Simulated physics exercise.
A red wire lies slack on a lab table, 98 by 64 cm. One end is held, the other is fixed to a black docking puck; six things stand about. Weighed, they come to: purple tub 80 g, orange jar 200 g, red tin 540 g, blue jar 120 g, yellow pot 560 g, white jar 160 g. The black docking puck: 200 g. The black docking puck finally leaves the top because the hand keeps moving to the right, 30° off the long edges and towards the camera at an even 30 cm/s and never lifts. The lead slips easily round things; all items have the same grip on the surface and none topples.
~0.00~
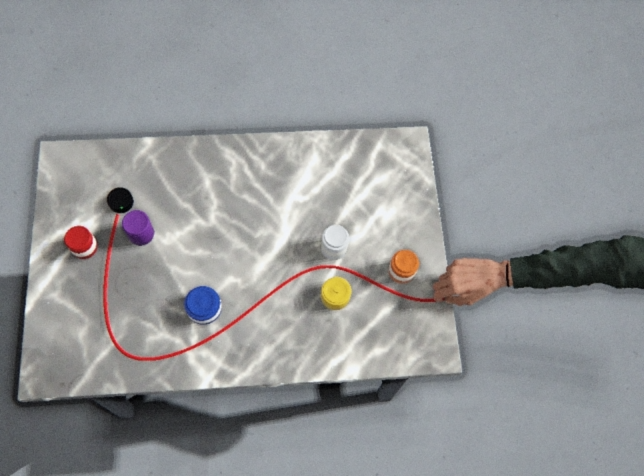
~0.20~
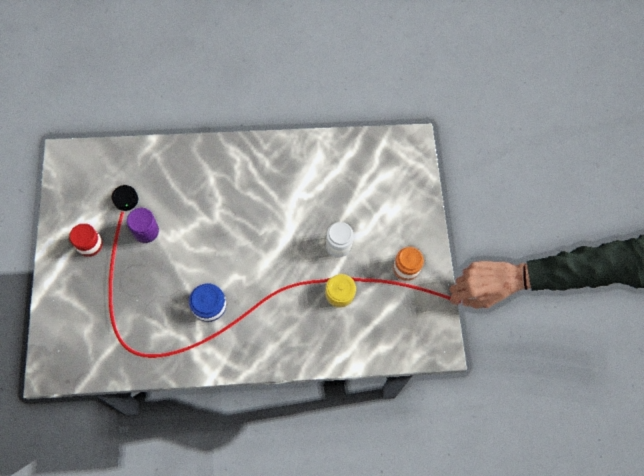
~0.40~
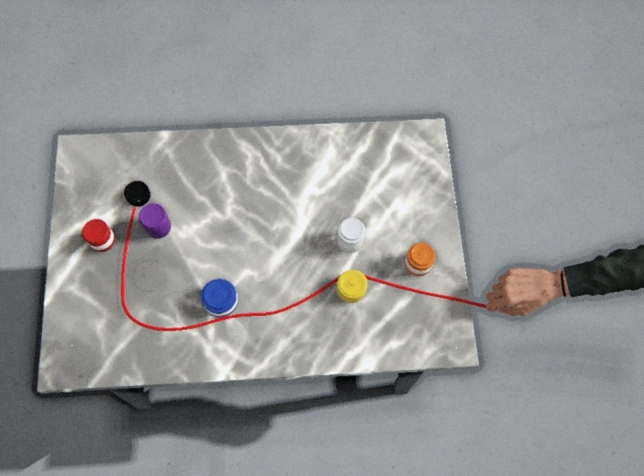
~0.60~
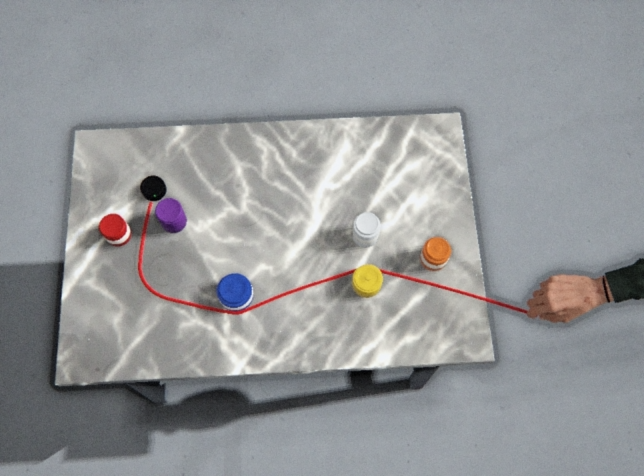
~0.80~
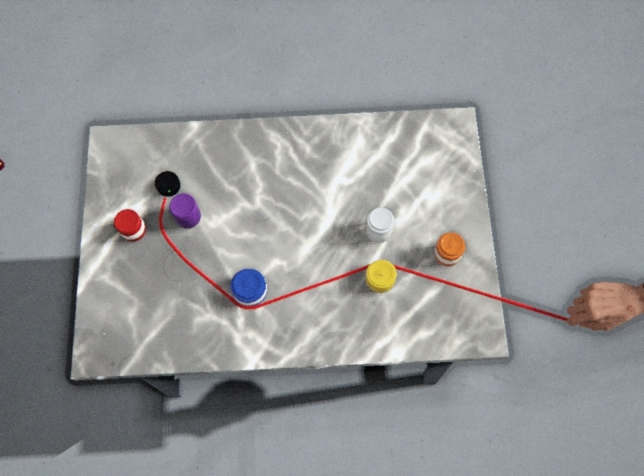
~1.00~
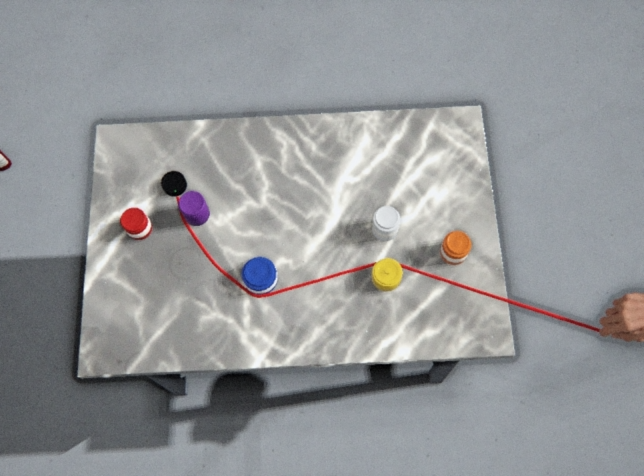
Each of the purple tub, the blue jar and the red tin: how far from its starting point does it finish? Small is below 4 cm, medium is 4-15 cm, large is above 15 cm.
Purple tub - medium, blue jar - large, red tin - small.
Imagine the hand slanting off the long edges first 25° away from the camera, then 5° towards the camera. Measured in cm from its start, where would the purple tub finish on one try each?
About 11 cm, then about 11 cm.
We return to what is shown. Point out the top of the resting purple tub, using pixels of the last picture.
Near (229, 179).
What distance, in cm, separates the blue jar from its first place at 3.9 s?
It is about 20 cm from where it started.
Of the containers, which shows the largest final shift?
Answer: The blue jar.
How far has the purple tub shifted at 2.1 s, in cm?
About 11 cm.
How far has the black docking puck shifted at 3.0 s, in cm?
Around 46 cm from where it began.
After 2.1 s the black docking puck has slid 20 cm; shifted so far, blue jar 19 cm, purple tub 11 cm.
After 3.0 s the black docking puck has slid 47 cm; shifted so far, blue jar 21 cm, purple tub 11 cm.
After 3.9 s the black docking puck has slid 74 cm; shifted so far, blue jar 21 cm, purple tub 11 cm, orange jar 2 cm.
After 4.6 s the black docking puck is off the top; shifted so far, blue jar 21 cm at (297, 206), purple tub 11 cm at (229, 179), orange jar 2 cm, red tin 0 cm at (133, 219).
